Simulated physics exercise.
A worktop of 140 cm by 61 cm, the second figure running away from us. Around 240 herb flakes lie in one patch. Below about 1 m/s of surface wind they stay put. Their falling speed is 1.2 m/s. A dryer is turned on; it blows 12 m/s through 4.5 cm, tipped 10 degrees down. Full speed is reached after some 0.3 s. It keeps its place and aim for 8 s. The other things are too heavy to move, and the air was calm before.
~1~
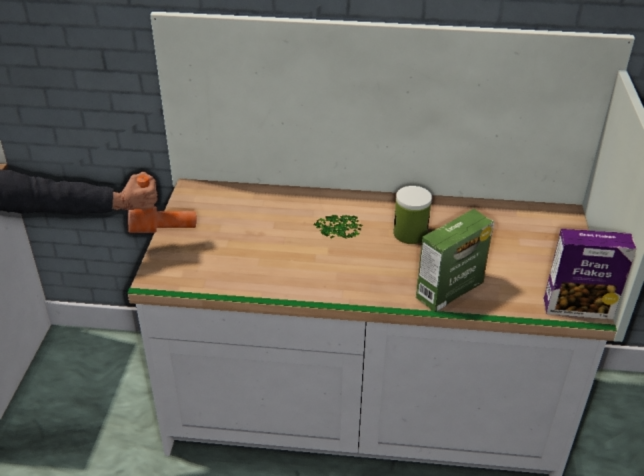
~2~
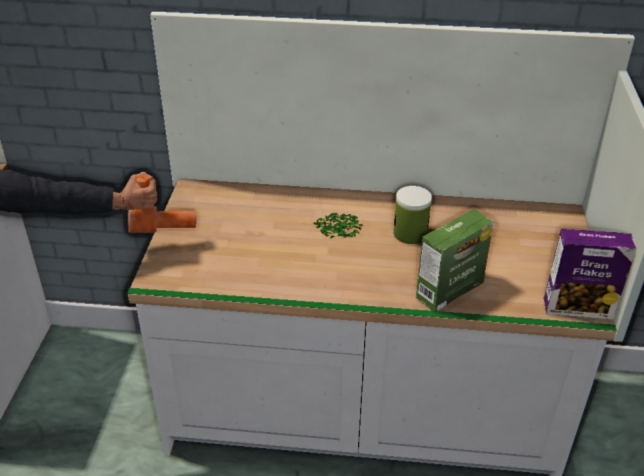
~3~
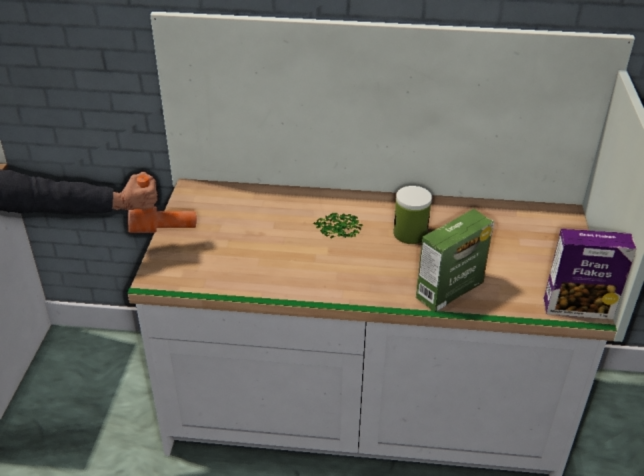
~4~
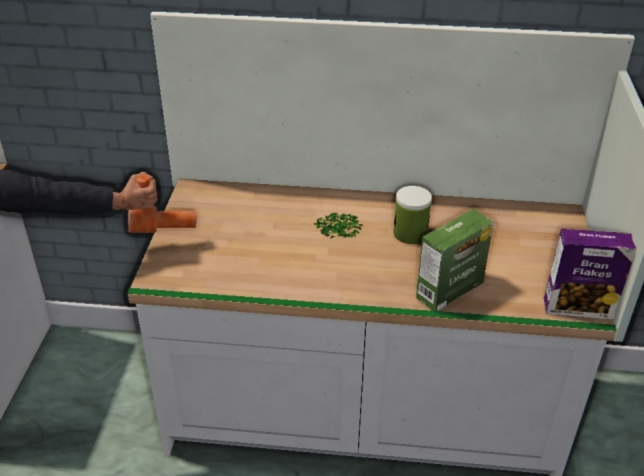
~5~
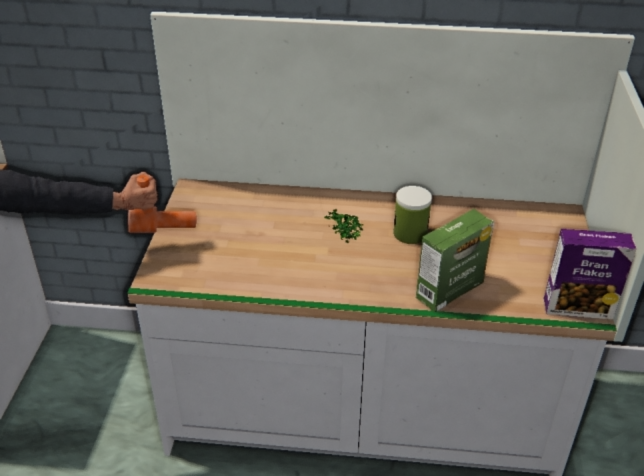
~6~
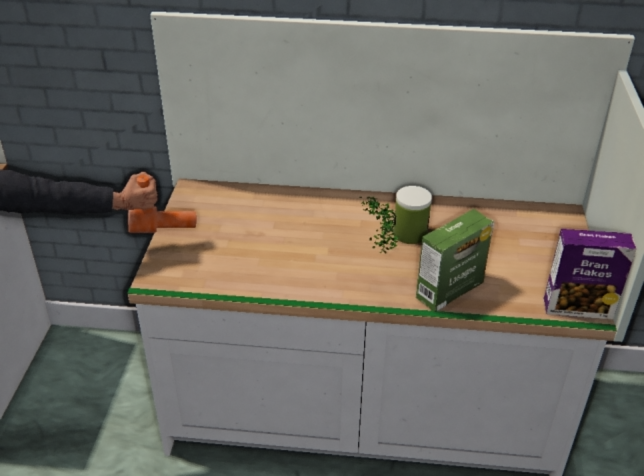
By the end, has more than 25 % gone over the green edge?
More than a quarter over the green edge: No.
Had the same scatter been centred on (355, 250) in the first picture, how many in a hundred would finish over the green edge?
Then about 0 %.
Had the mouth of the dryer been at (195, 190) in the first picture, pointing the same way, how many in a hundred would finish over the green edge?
In that case some 2 per cent.
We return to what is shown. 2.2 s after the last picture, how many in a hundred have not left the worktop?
About 100 %.
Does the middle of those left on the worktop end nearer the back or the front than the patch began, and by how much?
To the front, by about 25 cm.
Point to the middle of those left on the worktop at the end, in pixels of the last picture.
Near (485, 283).
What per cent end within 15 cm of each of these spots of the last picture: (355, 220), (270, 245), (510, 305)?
In turn about 0 %, 0 %, 40 %.
Then, 1.2 s after the last picture, 56 % are on the move or not yet settled, 0 % are over the green edge; the middle of those still in play is near (553, 292).
Then, 2.2 s after the last picture, 47 % are on the move or not yet settled, 0 % are over the green edge; the middle of those still in play is near (495, 287).
Then, 4.1 s after the last picture, 41 % are on the move or not yet settled, 0 % are over the green edge; the middle of those still in play is near (485, 283).
Then, 7.7 s after the last picture, at the end, 0 % are over the green edge; the middle of those still in play is near (485, 283).
